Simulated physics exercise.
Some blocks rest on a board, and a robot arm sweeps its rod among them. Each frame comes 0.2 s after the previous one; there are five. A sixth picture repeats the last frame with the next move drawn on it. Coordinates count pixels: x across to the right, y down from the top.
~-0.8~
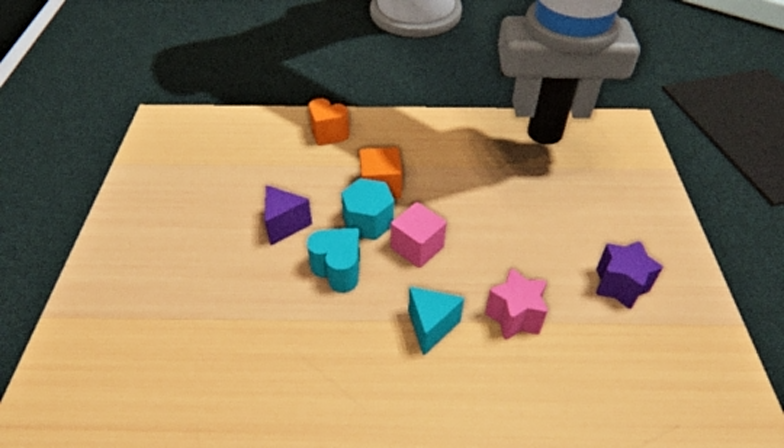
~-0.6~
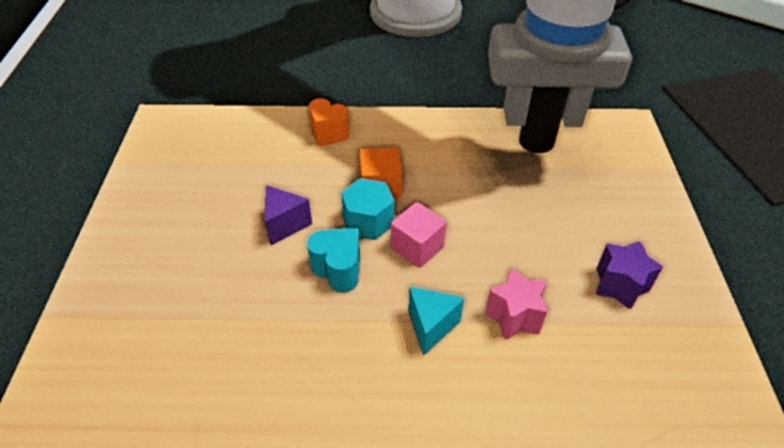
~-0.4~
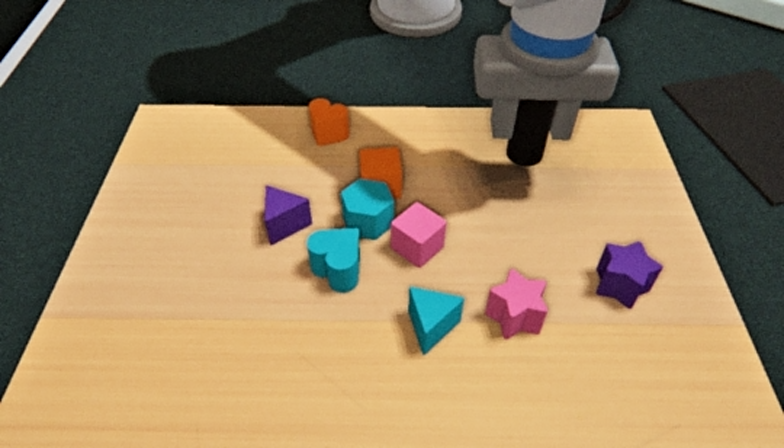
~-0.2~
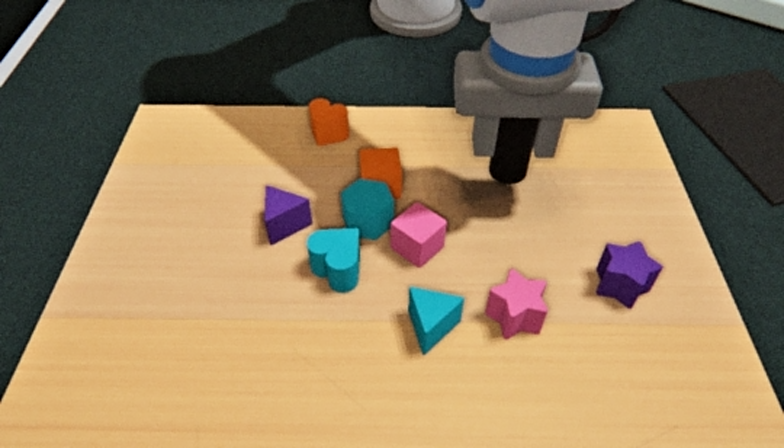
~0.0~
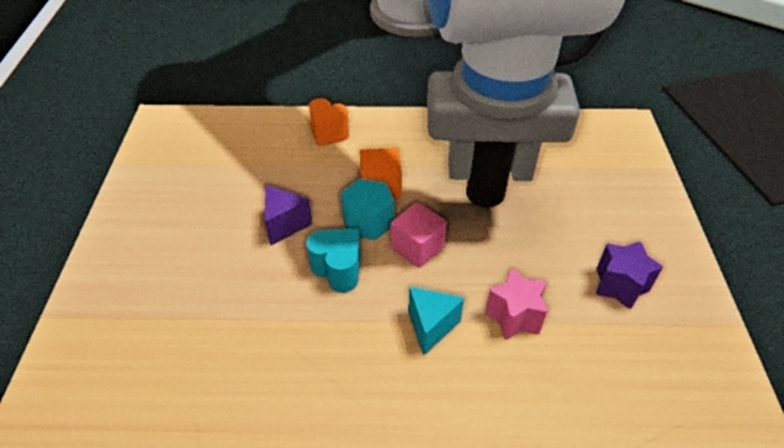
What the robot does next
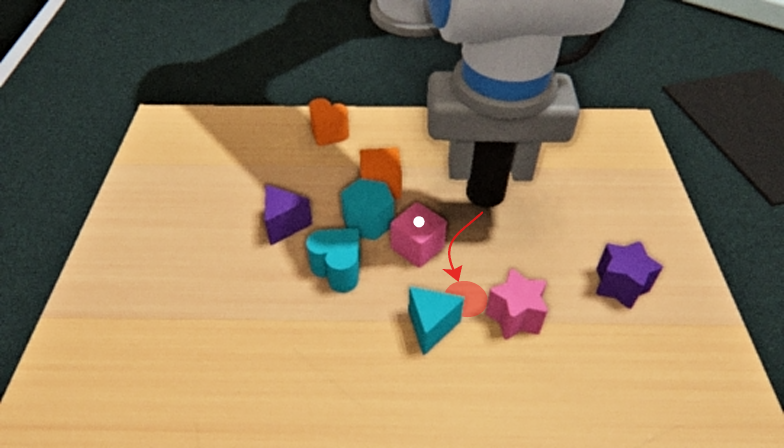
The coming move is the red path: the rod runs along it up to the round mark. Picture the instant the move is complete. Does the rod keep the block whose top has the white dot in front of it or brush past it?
It slips away.
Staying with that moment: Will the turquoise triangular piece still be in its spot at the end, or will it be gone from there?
That block is not shifted.
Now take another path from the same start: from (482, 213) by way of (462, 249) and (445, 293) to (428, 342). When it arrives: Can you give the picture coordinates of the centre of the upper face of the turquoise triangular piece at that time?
It is going to be at (413, 353).
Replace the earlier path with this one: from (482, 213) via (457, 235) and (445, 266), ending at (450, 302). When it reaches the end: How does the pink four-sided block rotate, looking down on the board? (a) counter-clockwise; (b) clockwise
My answer is option b.
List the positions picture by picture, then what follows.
The first frame shows rod tip (545, 134); block tops, pink four-sided block (419, 222); turquoise triangular piece (433, 305); pink star (521, 292).
The second frame shows rod (537, 142); blocks unchanged.
The third frame shows rod (524, 155); blocks unchanged.
The fourth frame shows rod (507, 172); blocks unchanged.
The fifth frame shows rod (485, 194); pink four-sided block (419, 222); turquoise triangular piece (433, 305); pink star (521, 292).
Path on the board, from (482, 213) through (457, 234) and (451, 265) to (466, 299); the dot is on the pink four-sided block.
What follows on the original path. One third of the way, rod (459, 216); nothing pushed yet.
Two thirds of the way, rod (454, 247); pink four-sided block (409, 231), turned 40° clockwise.
At the end, rod (469, 281); pink four-sided block (409, 231), turned 40° clockwise; turquoise triangular piece in place; pink star in place.
